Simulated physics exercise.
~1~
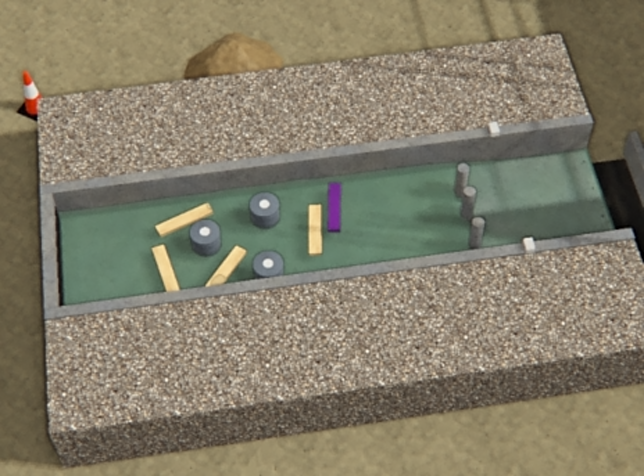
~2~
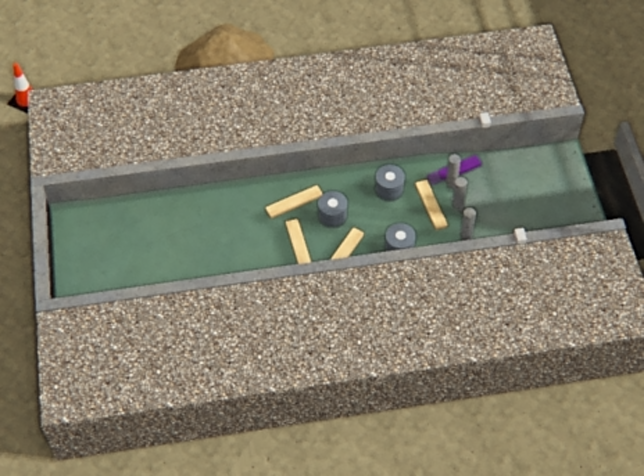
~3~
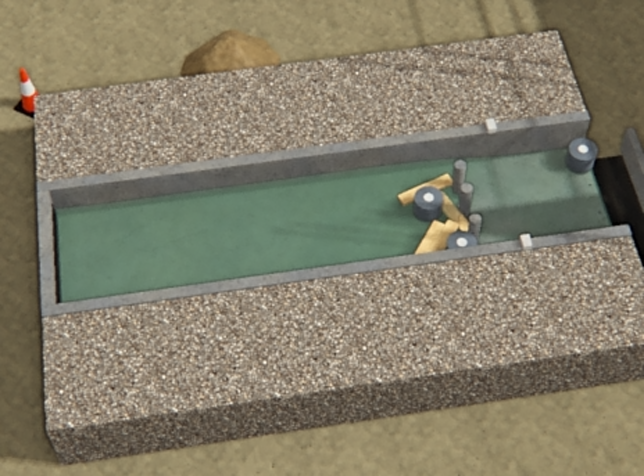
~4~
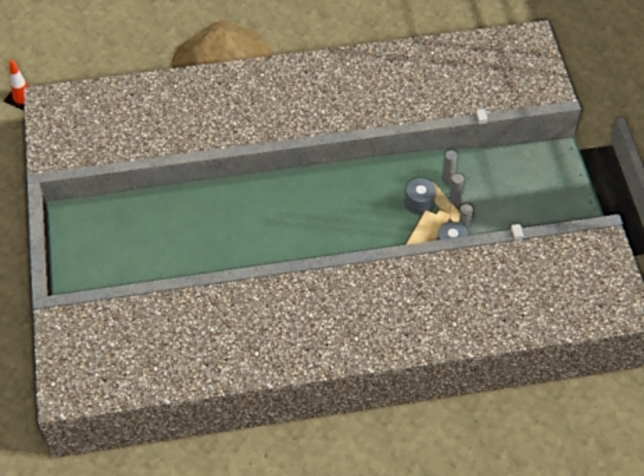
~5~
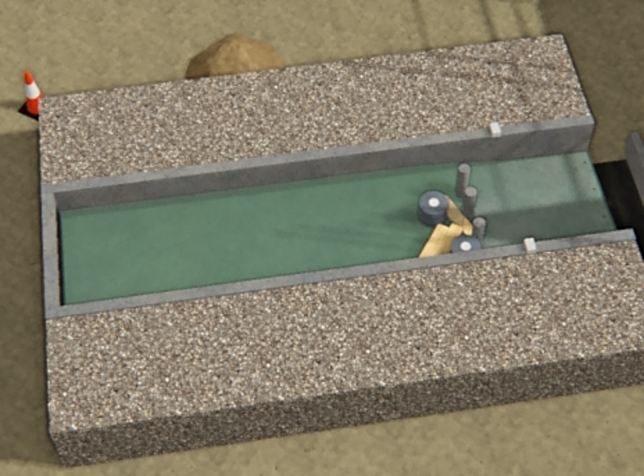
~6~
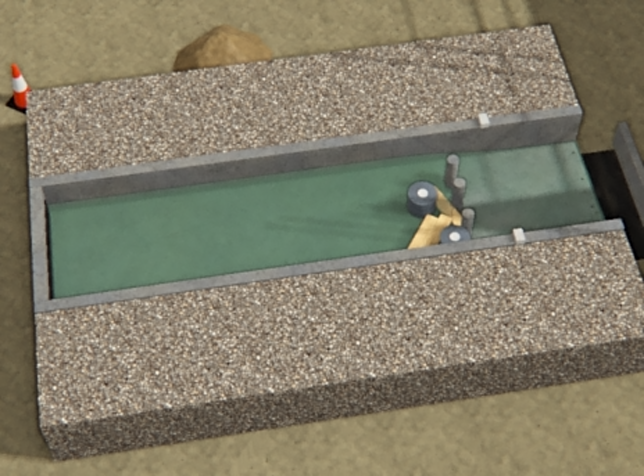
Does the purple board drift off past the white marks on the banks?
Yes, the purple board slips by the posts, passes the white marks and is gone from the channel.
